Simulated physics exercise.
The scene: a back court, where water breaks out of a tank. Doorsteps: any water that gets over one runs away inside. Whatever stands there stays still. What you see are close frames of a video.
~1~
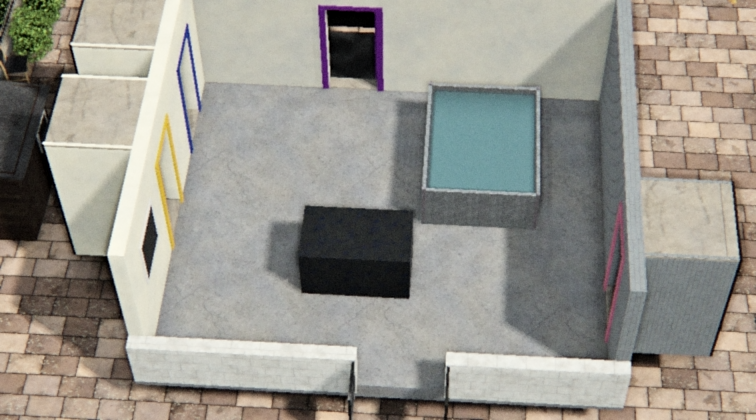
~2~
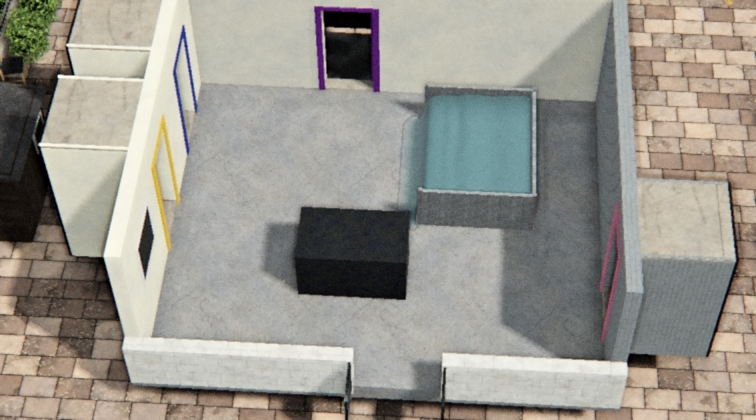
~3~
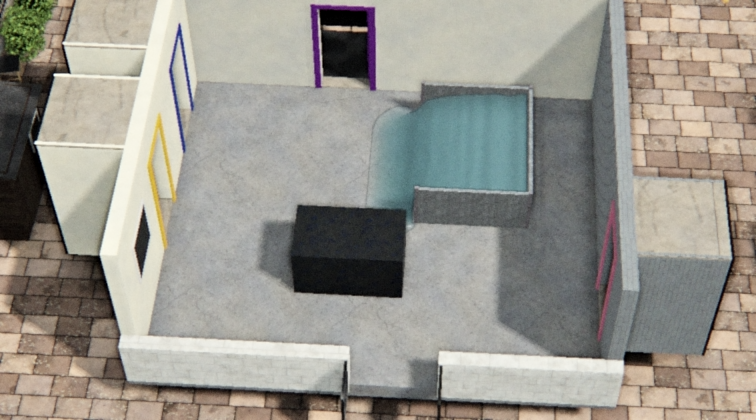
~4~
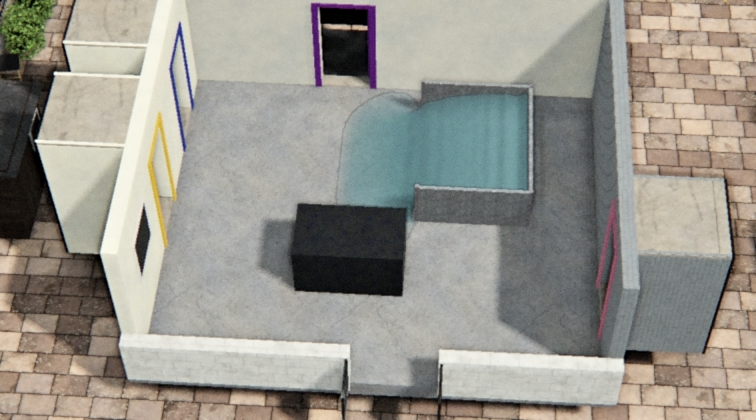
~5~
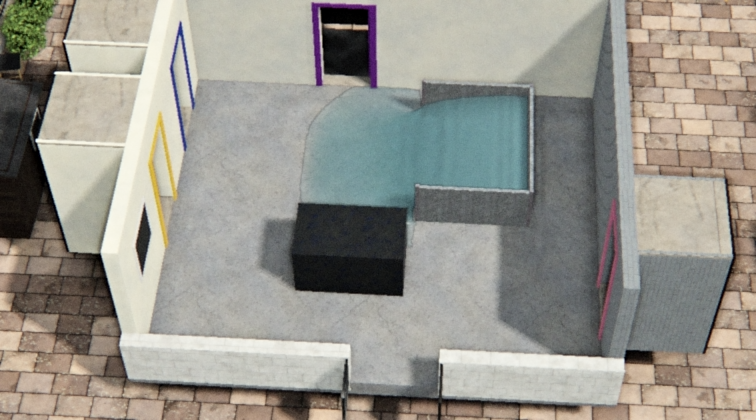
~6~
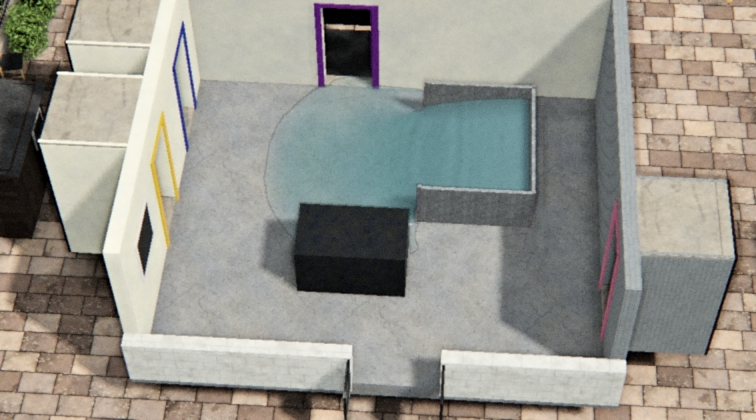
Teal water pouring from the open left side of a gray tank, spreading leftward across a walled courtyard floor behind a black block.
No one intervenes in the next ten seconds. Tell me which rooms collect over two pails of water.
Here it is: The room behind the blue door collects over two pails, the room behind the purple door collects over two pails, the room behind the pink door stays at two pails or less, the room behind the yellow door collects over two pails.
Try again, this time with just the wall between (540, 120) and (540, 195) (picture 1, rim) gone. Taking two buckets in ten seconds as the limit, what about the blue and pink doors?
Note - blue door: Past the mark, pink door: Short of the mark.
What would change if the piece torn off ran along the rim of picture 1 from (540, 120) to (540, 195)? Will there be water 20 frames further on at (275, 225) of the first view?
Verdict: No water.
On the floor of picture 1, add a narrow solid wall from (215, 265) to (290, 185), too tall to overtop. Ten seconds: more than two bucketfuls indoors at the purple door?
In short: Purple door goes over.
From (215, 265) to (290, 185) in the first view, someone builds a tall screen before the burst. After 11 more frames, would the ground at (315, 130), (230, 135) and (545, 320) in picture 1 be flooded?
Point by point: First submerged, second submerged, third not reached.
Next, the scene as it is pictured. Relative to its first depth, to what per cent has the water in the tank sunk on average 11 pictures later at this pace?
About 26 %.
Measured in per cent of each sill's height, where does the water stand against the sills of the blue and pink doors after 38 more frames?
Close to 150 per cent for the first one and close to 0 per cent for the second.
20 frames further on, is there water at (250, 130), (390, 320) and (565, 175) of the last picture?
The three points read soaked through, clear and clear.
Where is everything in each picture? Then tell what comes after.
The first frame shows still water in the water tank at (482, 141).
In the second frame, water pours out at (425, 158) and has run to (414, 227).
In the third frame, water pours out at (421, 159) and has run to a hidden place.
In the fourth frame, the front is at a hidden place, out from the gap at (421, 159).
In the fifth frame, the front is at a hidden place, out from the gap at (422, 159).
In the sixth frame, water pours out at (424, 160) and has run to (273, 203).
A moment on, water covers 45 % of the floor; the blue door over two buckets in, the purple door over two buckets in, the pink door not reached, the yellow door under two buckets in.
Next, water covers 45 % of the floor; the blue door far over two buckets in, the purple door over two buckets in, the pink door not reached, the yellow door far over two buckets in.
Then, water covers 50 % of the floor; the blue door far over two buckets in, the purple door far over two buckets in, the pink door not reached, the yellow door far over two buckets in.
Later, water covers 75 % of the floor; the blue door far over two buckets in, the purple door far over two buckets in, the pink door not reached, the yellow door far over two buckets in.
In the end, water covers 95 % of the floor; the blue door far over two buckets in, the purple door far over two buckets in, the pink door wet at the sill, nothing in, the yellow door far over two buckets in.
